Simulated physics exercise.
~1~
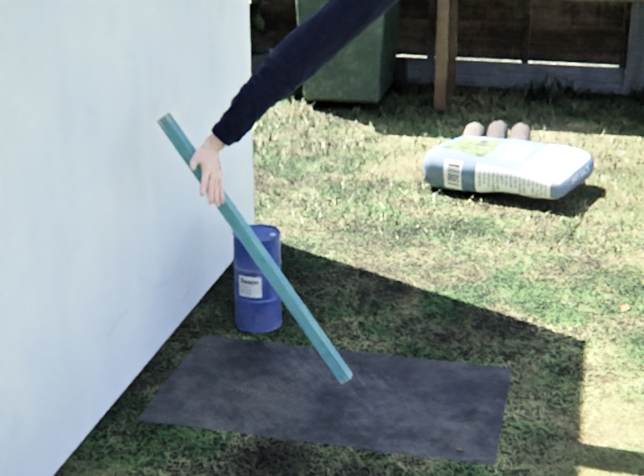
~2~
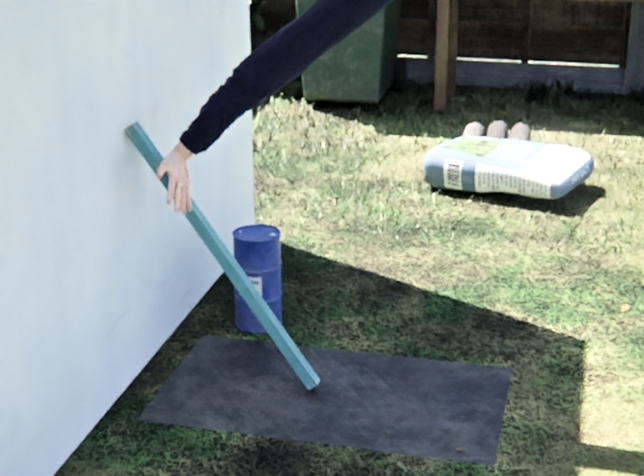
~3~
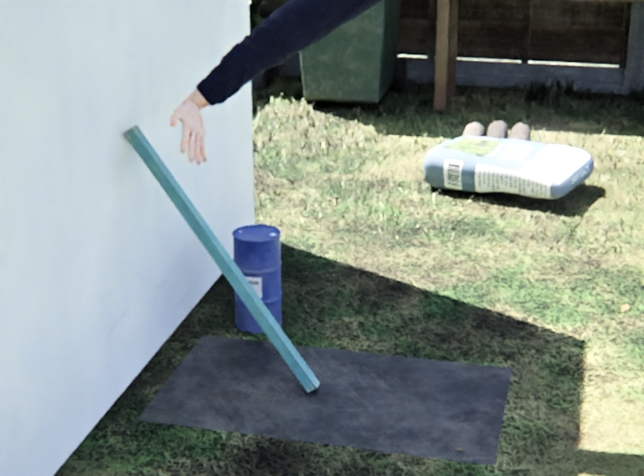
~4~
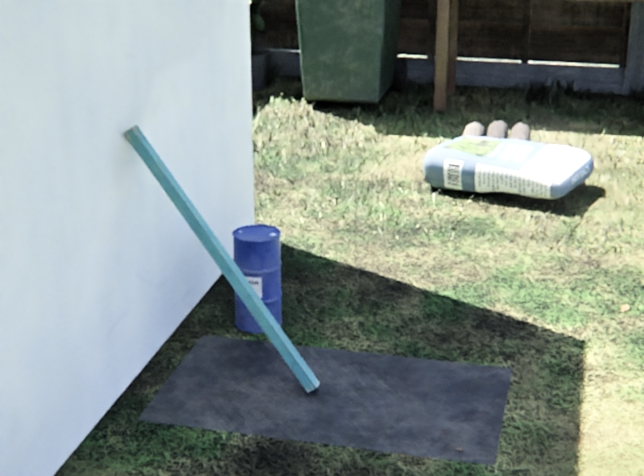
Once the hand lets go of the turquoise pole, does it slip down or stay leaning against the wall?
It stays leaning against the wall, with its foot still resting on the dark mat.
